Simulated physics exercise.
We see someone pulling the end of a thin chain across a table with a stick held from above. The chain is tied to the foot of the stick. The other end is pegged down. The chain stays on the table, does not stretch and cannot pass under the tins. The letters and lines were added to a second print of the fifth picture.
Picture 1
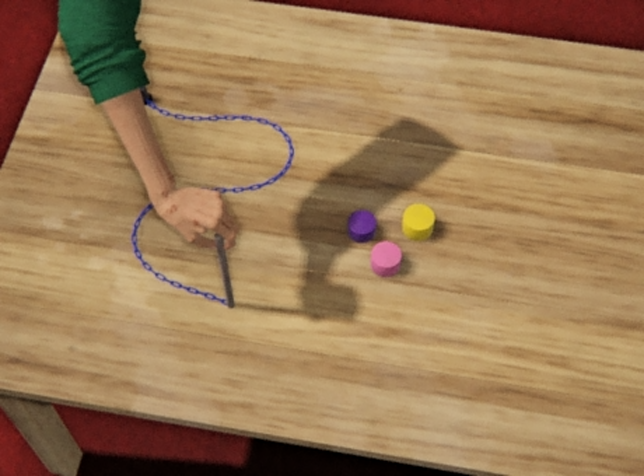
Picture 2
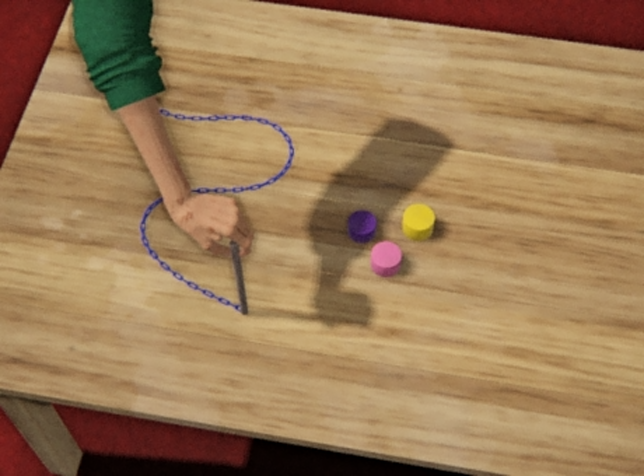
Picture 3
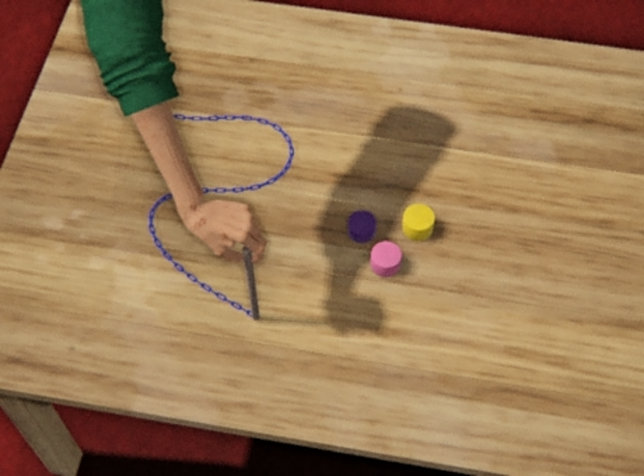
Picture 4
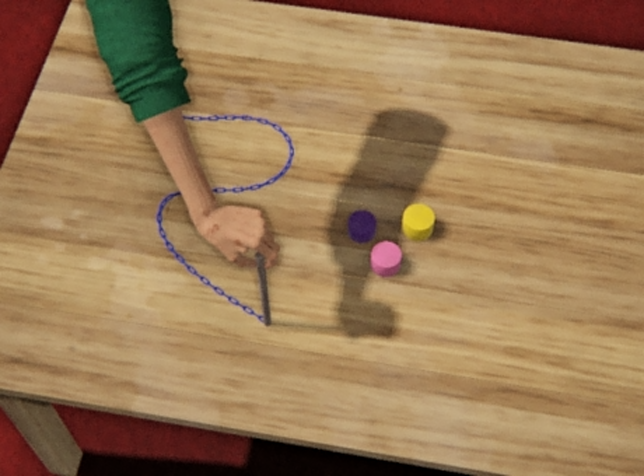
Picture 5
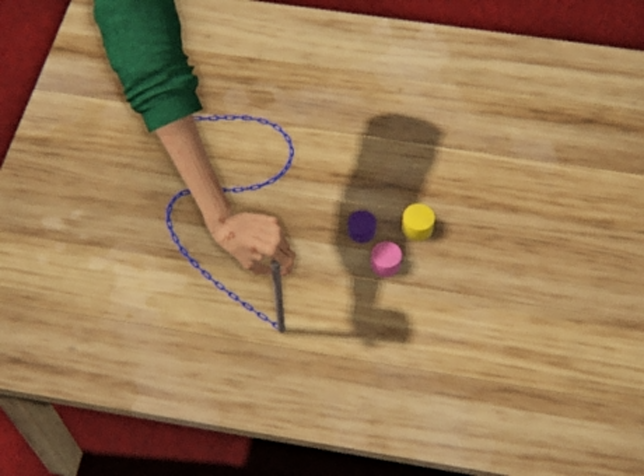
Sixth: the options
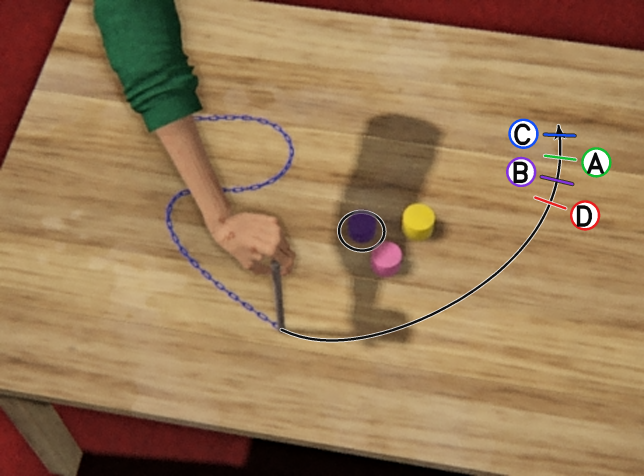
A hand at the end of a green-sleeved arm holds a thin dark stick upright over a pale wooden table, seen from above at a slight tilt, with red beyond its edges. A blue chain curves in an S shape on the left, while purple, yellow and pink tins sit clustered near the middle. The hand draws the stick and the chain's lower end steadily rightward and slightly down, shadows sliding along, while the tins and camera stay still.
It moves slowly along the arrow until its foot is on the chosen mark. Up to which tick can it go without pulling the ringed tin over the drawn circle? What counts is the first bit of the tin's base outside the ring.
Stop at A.
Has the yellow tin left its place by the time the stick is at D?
No.
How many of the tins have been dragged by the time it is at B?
One.
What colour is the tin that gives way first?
Pink.
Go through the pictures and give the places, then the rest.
In the first frame, pink tin (386, 260); yellow tin (418, 223); purple tin (362, 227).
In the second frame, purple tin (362, 227).
In the third frame, pink tin (386, 260); yellow tin (418, 223).
In the fourth frame, purple tin (362, 227).
In the fifth frame, pink tin (386, 260); yellow tin (418, 223); purple tin (362, 227).
On the marked copy, A at (560, 158); B at (557, 180); C at (560, 135); D at (550, 203); the ring at (362, 231); the route from (282, 330) via (488, 281) to (559, 126).
Taking A. A third of the way, foot of the stick (421, 320); purple tin (362, 227).
Two thirds of the way, foot of the stick (524, 246); purple tin (362, 227).
When it is over, foot of the stick (560, 158); pink tin (390, 228); purple tin (361, 225); the purple tin is still in its ring.
As for the rest, B is safe but short; C drags the ringed tin to (363, 210); D is safe but short.
